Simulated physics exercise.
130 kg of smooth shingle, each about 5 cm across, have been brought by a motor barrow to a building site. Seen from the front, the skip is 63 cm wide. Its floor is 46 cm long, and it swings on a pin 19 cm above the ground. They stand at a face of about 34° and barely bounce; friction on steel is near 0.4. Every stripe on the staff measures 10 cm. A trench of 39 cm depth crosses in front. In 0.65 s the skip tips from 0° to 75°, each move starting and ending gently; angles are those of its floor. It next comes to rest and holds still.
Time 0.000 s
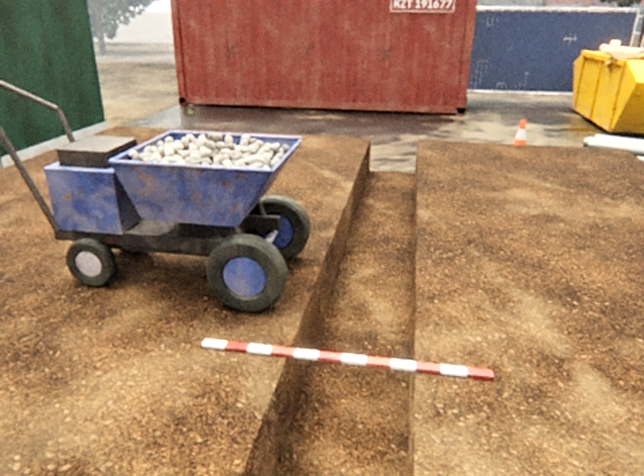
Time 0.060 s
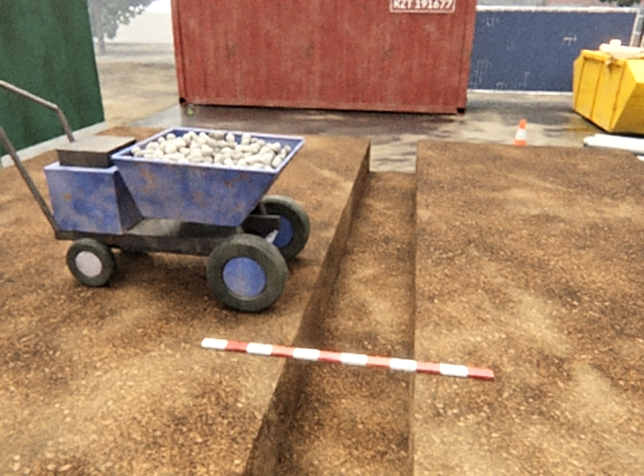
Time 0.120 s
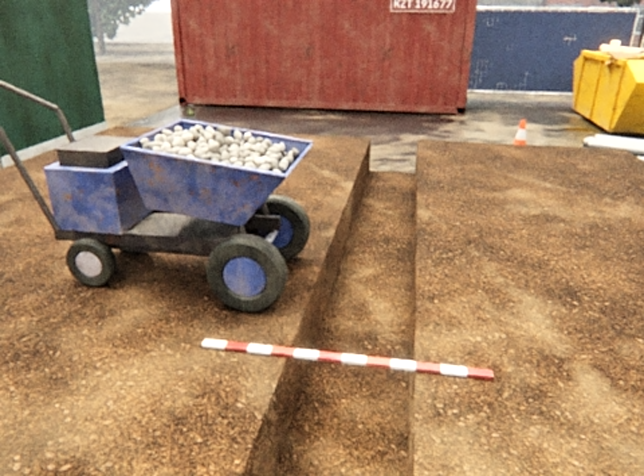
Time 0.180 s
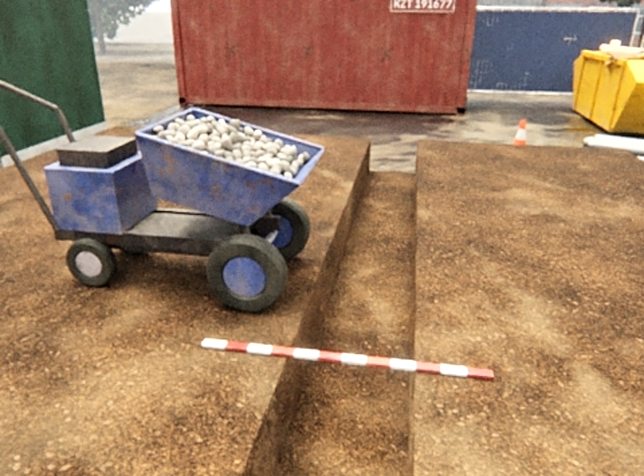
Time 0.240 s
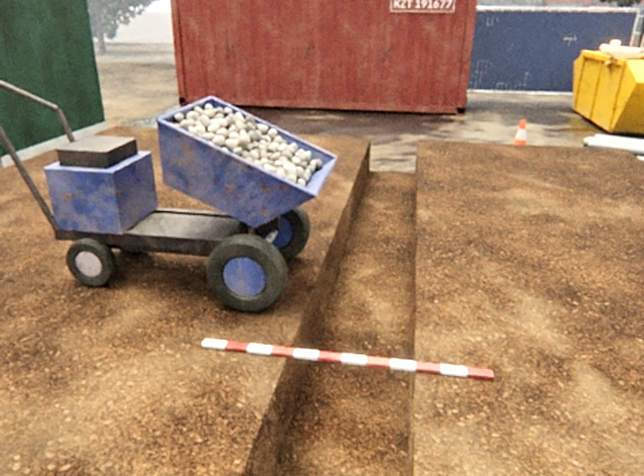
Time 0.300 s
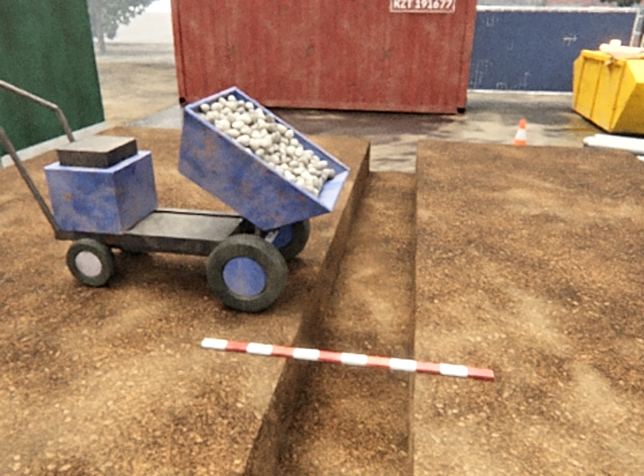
The blue skip of a motor barrow, heaped with pale rounded stones, stands at the left of a building site, seen from slightly above. A trench runs beside it with a red-and-white staff lying across, and a red container, green and blue walls, an orange-and-white cone and a yellow skip stand behind. The barrow's skip tilts steadily down to the right, its rear rising, while its wheels and the camera stay still.
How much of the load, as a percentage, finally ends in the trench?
I would put it at about 56 per cent.
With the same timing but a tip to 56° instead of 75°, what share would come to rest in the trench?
In that case some 35 per cent.
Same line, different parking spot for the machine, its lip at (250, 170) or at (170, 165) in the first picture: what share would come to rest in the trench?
Around 75% for the first place and 90% for the second.
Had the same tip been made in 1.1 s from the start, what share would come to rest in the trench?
Roughly 70 per cent.
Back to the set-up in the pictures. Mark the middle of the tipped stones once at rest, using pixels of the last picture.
I'd point somewhere around (407, 340).
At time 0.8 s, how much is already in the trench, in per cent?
Some 30 per cent of the load by that point.
After 0.5 s the floor is at 64°; 100 % in the skip; the foremost stones are at (363, 234).
After 0.8 s the floor is at 75°; 53 % in the skip, 29 % in the trench, 18 % past the trench; the foremost stones are at (452, 291).
After 1.1 s the floor is at 75°; 10 % in the skip, 45 % in the trench, 44 % past the trench; the foremost stones are at (632, 307).
After 3.0 s the floor is at 75°; 0 % in the skip, 56 % in the trench, 44 % past the trench; the foremost stones are past the picture's edge.
